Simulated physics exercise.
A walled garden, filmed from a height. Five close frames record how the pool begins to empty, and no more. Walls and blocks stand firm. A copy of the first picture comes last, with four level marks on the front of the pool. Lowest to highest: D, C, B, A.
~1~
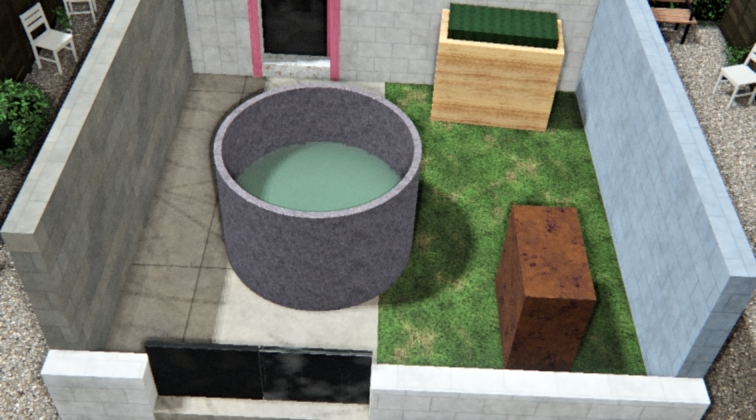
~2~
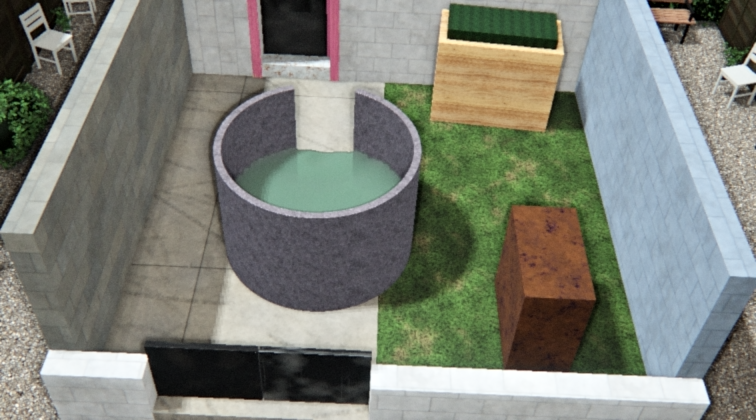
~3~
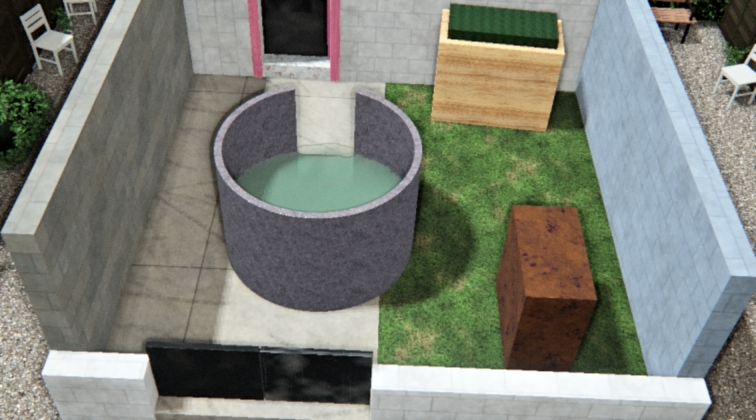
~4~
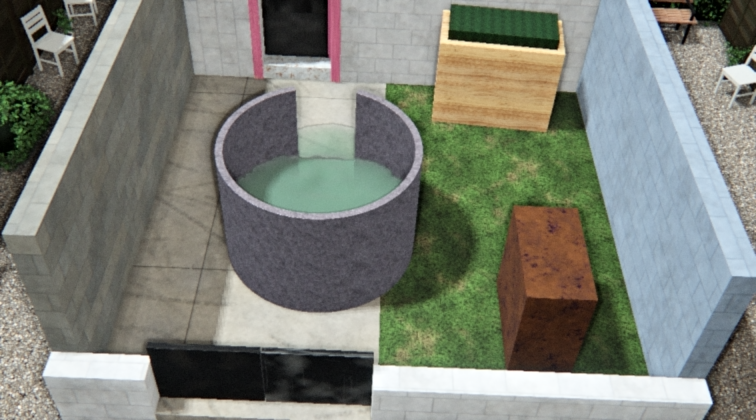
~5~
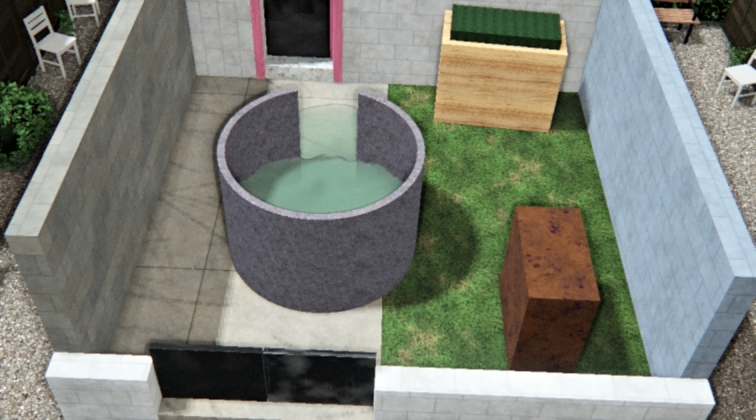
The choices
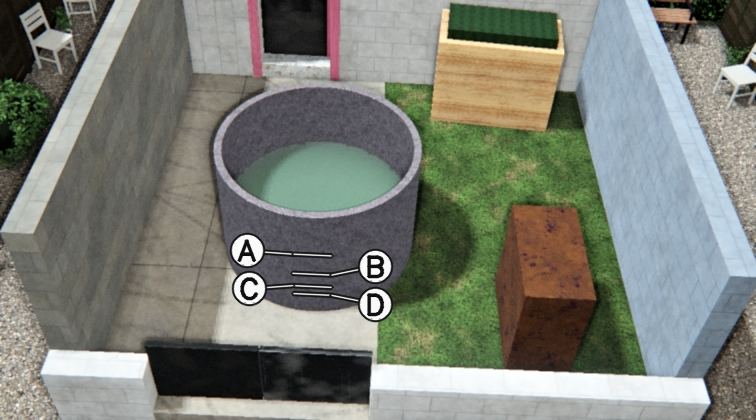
Greenish water sloshing and sinking slightly in a round grey pool after a gap opens in its back wall, inside a walled garden.
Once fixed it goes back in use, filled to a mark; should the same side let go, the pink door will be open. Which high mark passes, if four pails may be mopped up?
That is level B.
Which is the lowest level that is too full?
The answer is A.
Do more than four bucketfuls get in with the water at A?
Yes, it does.
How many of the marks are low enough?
Three.
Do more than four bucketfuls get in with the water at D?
No.
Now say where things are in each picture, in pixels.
Water in the pool at rest, its middle at (319, 198); foot of the pink doorway at (296, 78); shut gate at (260, 356).
Water covers 1 % of the ground, its front hidden from here.
Water covers 3 % of the ground, its front hidden from here.
Water covers 6 % of the ground, its front hidden from here.
Water covers 11 % of the ground, its front hidden from here.
On the marked copy, A at (311, 254); B at (311, 274); C at (312, 286); D at (312, 294); from the bottom up D, C, B, A.
For level A, about 12 bucketfuls get in.
For level B, a bucket or two gets in.
For level C, nothing gets over.
For level D, nothing gets over.
